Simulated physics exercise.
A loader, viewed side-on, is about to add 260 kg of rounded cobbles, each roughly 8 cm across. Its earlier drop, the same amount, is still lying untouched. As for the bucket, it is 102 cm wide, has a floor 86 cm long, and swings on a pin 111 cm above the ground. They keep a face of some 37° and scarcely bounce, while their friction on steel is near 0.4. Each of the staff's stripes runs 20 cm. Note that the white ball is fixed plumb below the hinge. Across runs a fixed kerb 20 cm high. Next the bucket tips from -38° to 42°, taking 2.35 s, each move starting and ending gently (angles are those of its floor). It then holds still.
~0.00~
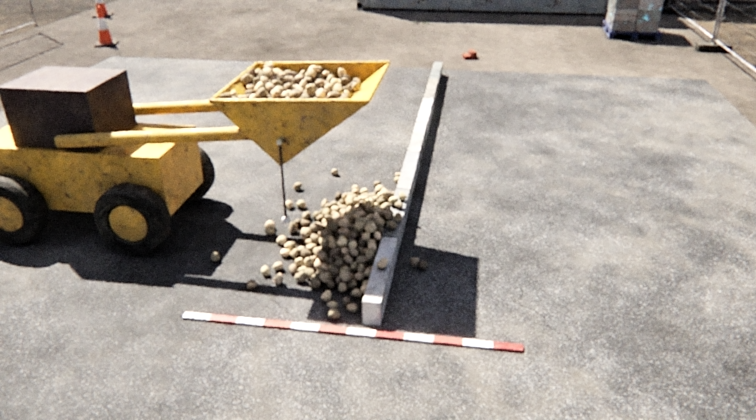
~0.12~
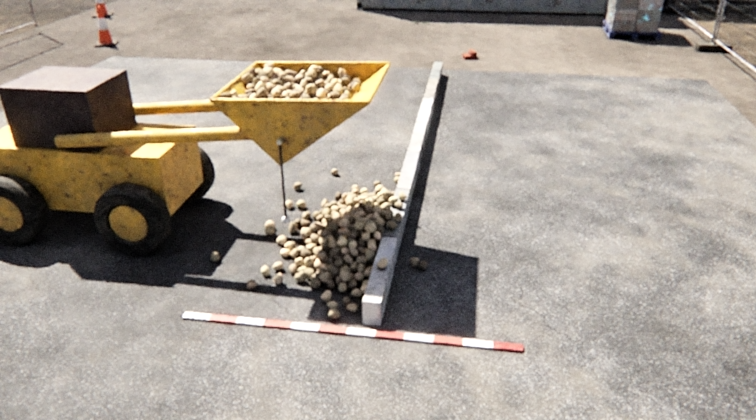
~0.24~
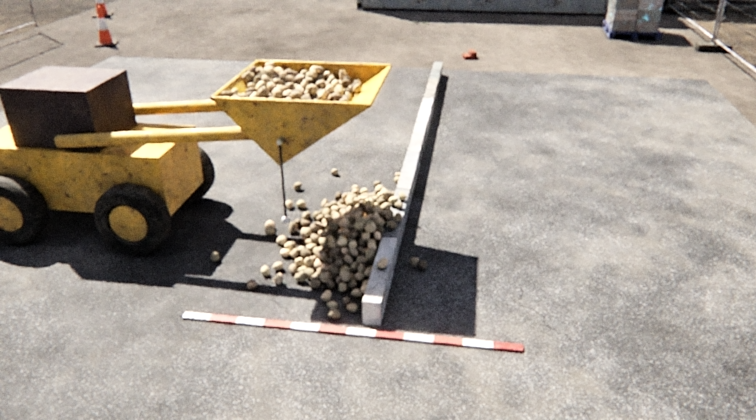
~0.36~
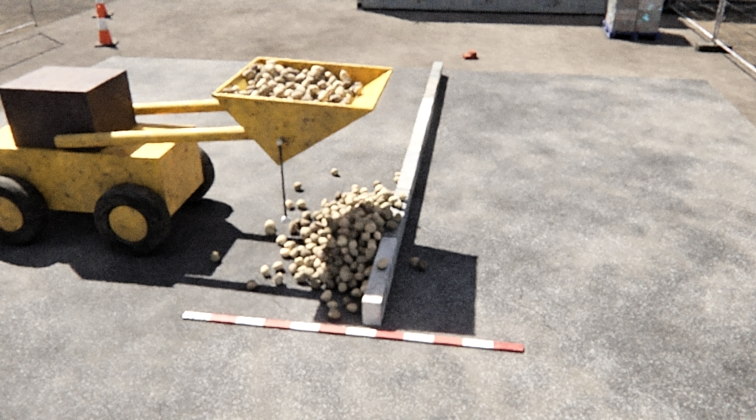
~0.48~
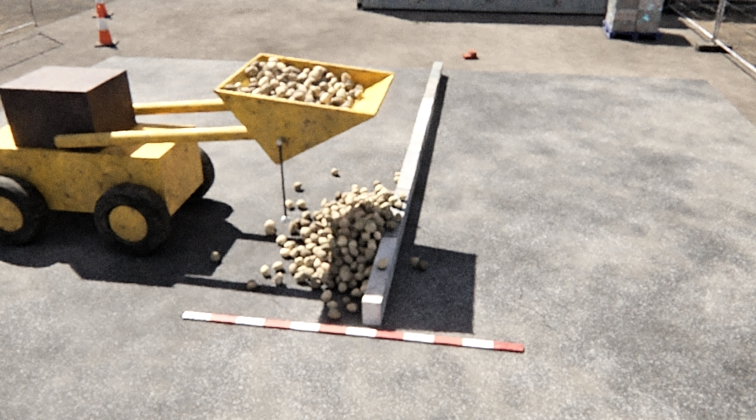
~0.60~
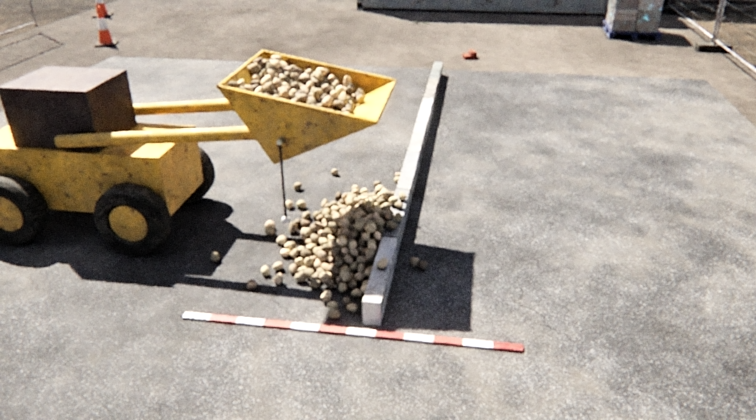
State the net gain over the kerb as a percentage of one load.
61 %.
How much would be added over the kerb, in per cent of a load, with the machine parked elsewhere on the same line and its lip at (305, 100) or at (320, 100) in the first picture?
First place about 0 %, second about 5 %.
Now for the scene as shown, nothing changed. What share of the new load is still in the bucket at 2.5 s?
Roughly 5 parts in a hundred of the load.
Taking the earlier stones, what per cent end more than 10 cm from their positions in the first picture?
Estimate: 0 %, roughly.
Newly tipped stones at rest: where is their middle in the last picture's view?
Centre: Approx. (416, 236).
After 1.8 s the floor is at 29°; in per cent of one load, 92 in the bucket, 107 on this side of the kerb, 1 over the kerb; the foremost stones are at (404, 223).
After 2.5 s the floor is at 42°; in per cent of one load, 4 in the bucket, 151 on this side of the kerb, 45 over the kerb; the foremost stones are at (498, 246).
After 2.8 s the floor is at 42°; in per cent of one load, 0 in the bucket, 142 on this side of the kerb, 58 over the kerb; the foremost stones are at (541, 251).
After 5.3 s the floor is at 42°; in per cent of one load, 0 in the bucket, 138 on this side of the kerb, 62 over the kerb; the foremost stones are at (564, 264). Net gain over the kerb, 61.
